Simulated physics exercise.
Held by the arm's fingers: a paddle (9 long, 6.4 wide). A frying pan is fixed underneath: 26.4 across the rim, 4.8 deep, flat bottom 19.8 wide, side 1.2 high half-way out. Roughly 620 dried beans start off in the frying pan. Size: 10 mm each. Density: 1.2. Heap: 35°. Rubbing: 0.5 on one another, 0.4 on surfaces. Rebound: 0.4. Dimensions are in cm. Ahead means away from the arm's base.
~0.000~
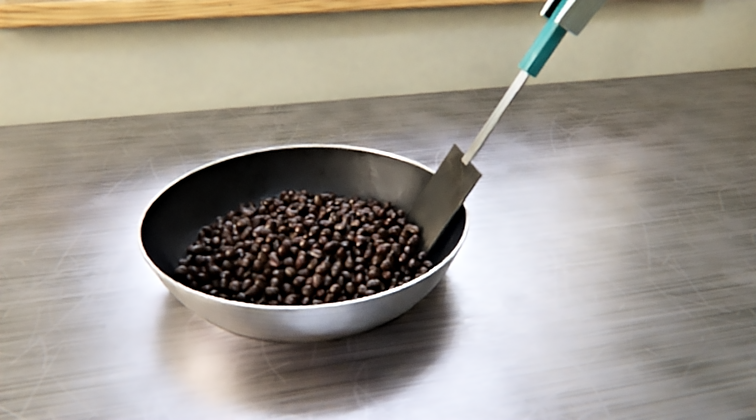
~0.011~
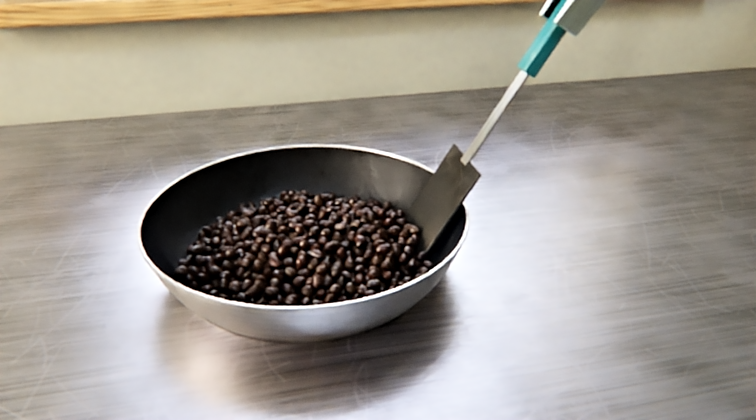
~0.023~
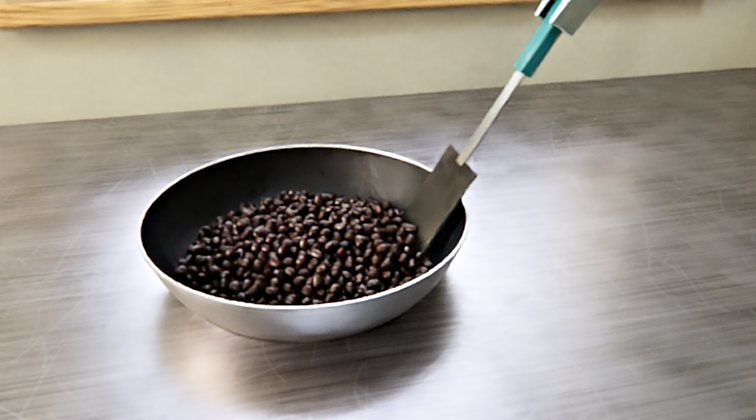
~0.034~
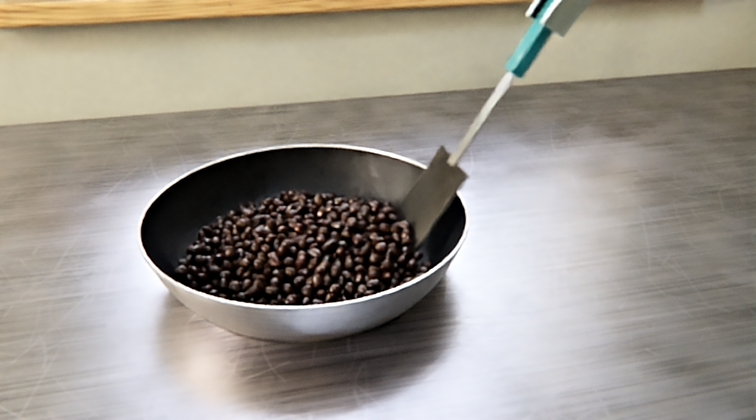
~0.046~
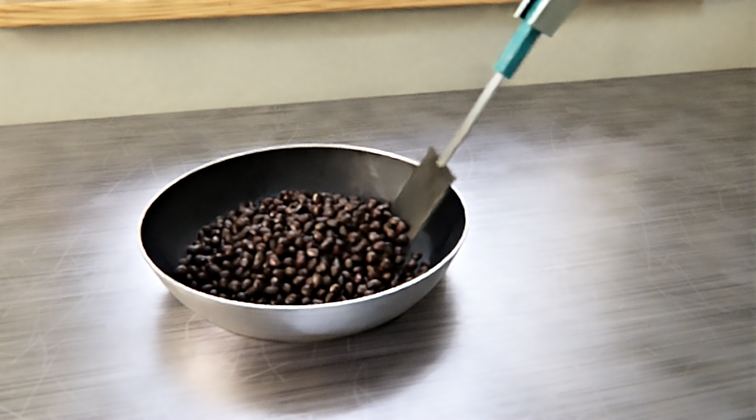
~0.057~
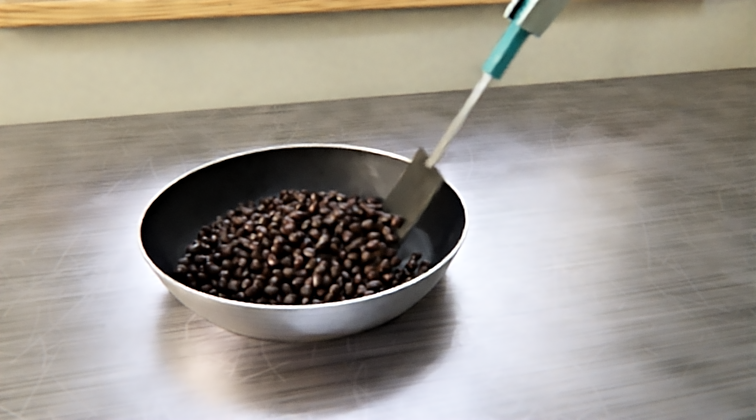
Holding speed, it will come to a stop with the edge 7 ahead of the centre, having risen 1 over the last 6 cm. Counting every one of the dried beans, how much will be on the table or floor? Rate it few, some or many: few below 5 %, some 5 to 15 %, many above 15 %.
Few, below 5 %.
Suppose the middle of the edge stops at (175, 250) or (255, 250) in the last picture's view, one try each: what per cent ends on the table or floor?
Try 1: Approx. 25 %; try 2: Approx. 0 %.
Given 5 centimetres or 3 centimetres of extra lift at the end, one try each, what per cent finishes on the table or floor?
Close to 5 and 5 percent respectively.
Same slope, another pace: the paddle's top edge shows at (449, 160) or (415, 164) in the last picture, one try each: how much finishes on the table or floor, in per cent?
Estimates: Near 0 %, near 10 %.
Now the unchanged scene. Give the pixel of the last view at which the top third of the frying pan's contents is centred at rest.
I'd put it close to (195, 241).
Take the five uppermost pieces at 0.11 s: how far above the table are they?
5 cm.
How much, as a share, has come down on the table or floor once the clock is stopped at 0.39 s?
It works out to about 0 in a hundred.
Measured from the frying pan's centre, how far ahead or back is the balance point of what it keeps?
Ahead of centre, near 4.5 centimetres.
After 0.11 s, sloping 58°, highest piece 6 above the table; 620 in the frying pan.
After 0.16 s, sloping 58°, highest piece 6 above the table; 620 in the frying pan.
After 0.39 s, sloping 58°, highest piece 5 above the table; 612 in the frying pan, 5 on the table or floor, 3 on the blade or in flight.
After 1.44 s, sloping 58°, highest piece 5 above the table; 612 in the frying pan, 8 on the table or floor.
In the end, 612 in the frying pan, 8 on the table or floor. That is 1 % on the table or floor.
